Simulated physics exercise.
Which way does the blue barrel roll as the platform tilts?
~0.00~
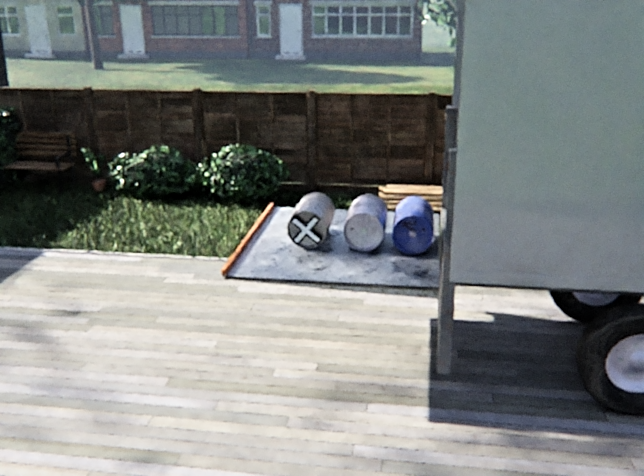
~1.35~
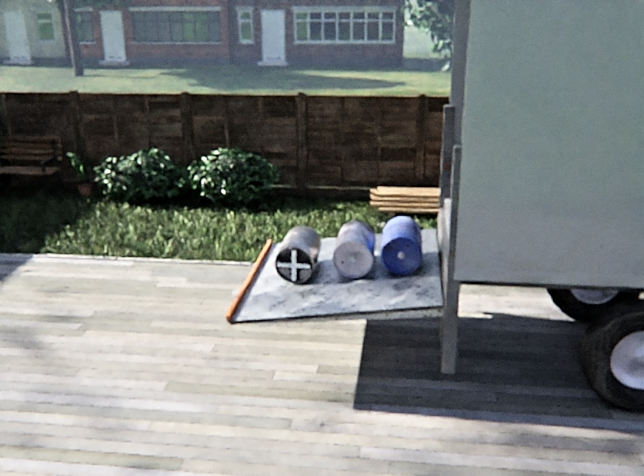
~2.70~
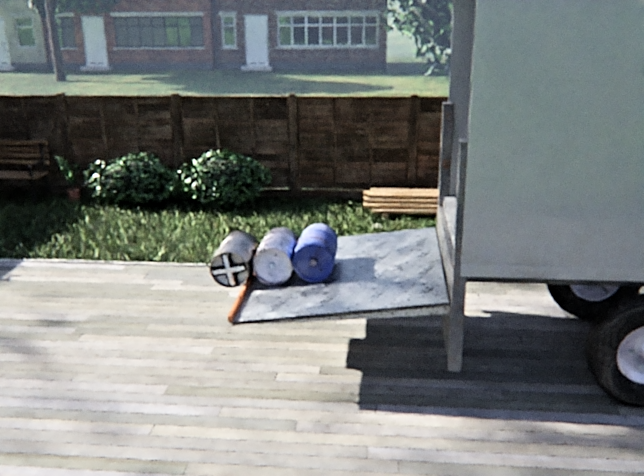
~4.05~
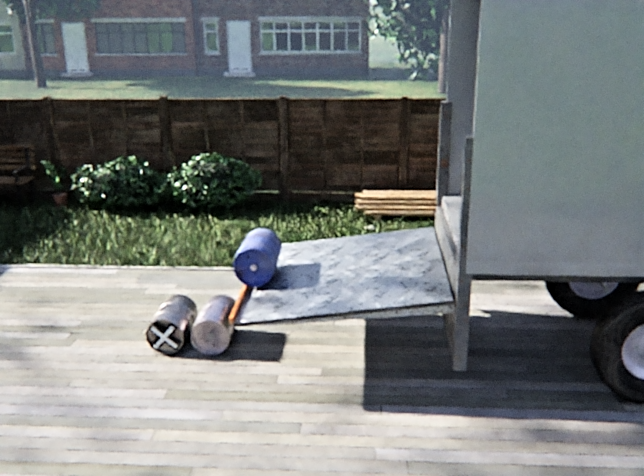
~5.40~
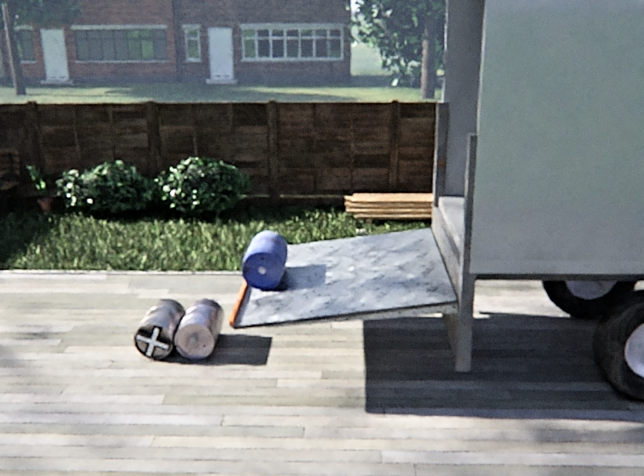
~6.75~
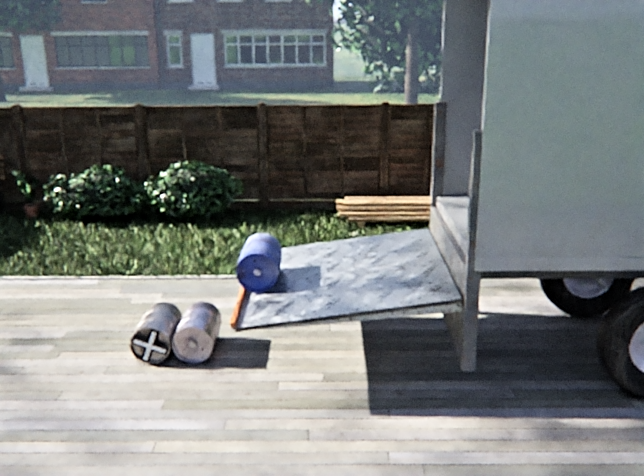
It rolls to the left, towards the outer edge of the platform.
